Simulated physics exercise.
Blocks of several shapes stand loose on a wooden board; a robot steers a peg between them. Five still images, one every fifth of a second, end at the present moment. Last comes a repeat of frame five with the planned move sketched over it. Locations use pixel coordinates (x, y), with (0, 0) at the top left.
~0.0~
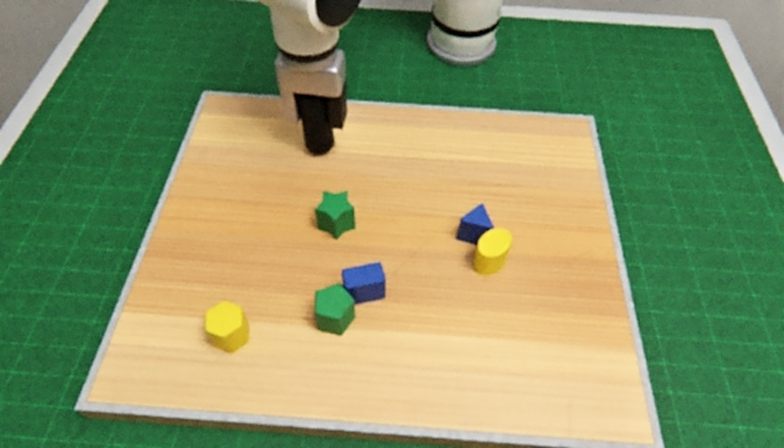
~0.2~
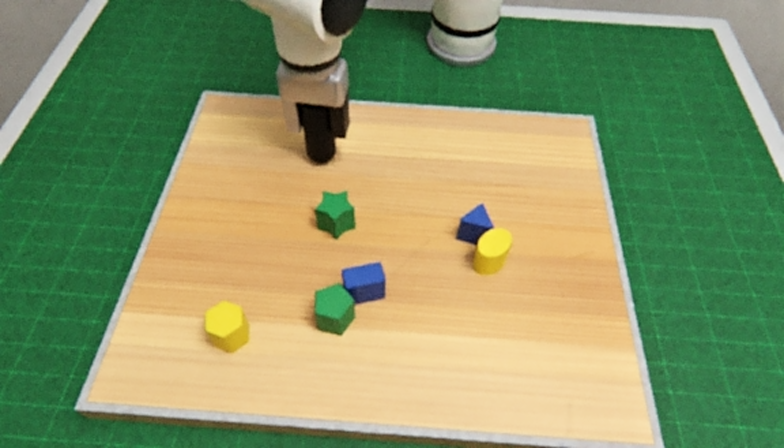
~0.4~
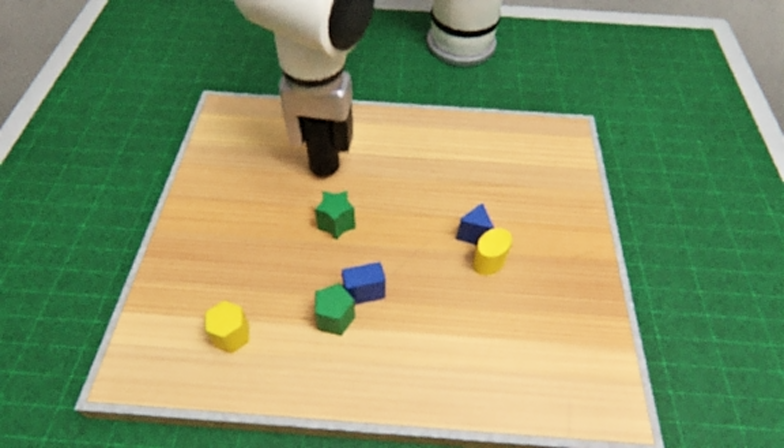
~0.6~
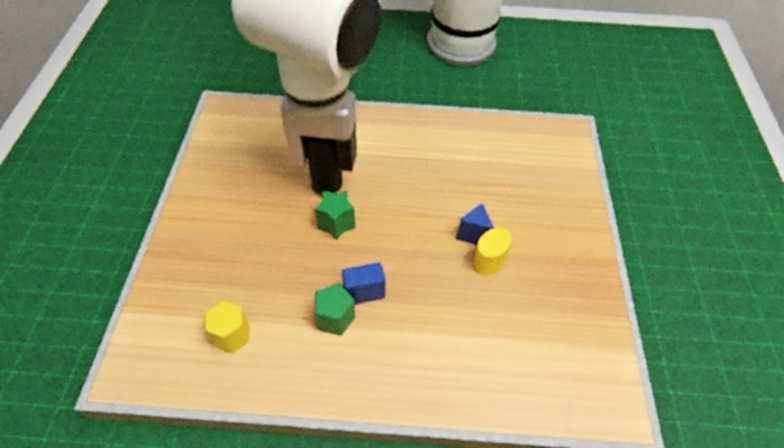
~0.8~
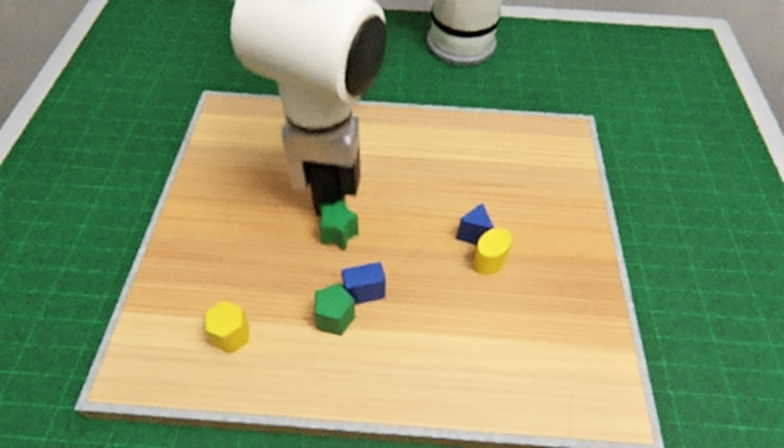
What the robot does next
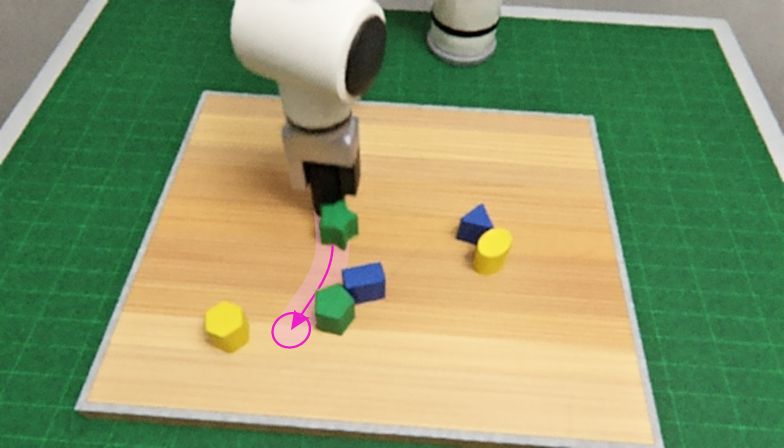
A robot arm moves its peg down the board and nudges the green star-shaped block.
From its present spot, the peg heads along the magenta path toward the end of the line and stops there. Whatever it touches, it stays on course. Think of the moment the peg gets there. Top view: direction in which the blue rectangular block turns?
Looking from above, the answer is counterclockwise.
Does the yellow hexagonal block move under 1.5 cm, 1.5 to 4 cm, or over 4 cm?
Below 1.5 cm.
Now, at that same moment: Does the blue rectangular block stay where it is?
That would be a no.
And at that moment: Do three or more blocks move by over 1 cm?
I'd say yes.
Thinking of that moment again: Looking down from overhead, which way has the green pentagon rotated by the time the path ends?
It turns round clockwise.
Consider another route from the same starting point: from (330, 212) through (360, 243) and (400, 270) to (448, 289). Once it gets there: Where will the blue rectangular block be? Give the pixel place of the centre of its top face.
Around pixel (370, 291).
Path on the board, from (330, 212) over (332, 249) and (318, 289) to (291, 330).
On the path given first. One third of the way, peg (332, 246); green star-shaped block (343, 254); blue rectangular block (365, 278).
Two thirds of the way, peg (317, 286); green pentagon (335, 325), turned 20° clockwise; green star-shaped block (343, 288), turned 35° anticlockwise; blue rectangular block (376, 290), turned 65° anticlockwise.
At the end, peg (290, 327); yellow hexagonal block in place; green pentagon (337, 329), turned 30° clockwise; green star-shaped block (341, 292), turned 55° anticlockwise; blue rectangular block (377, 290), turned 65° anticlockwise.
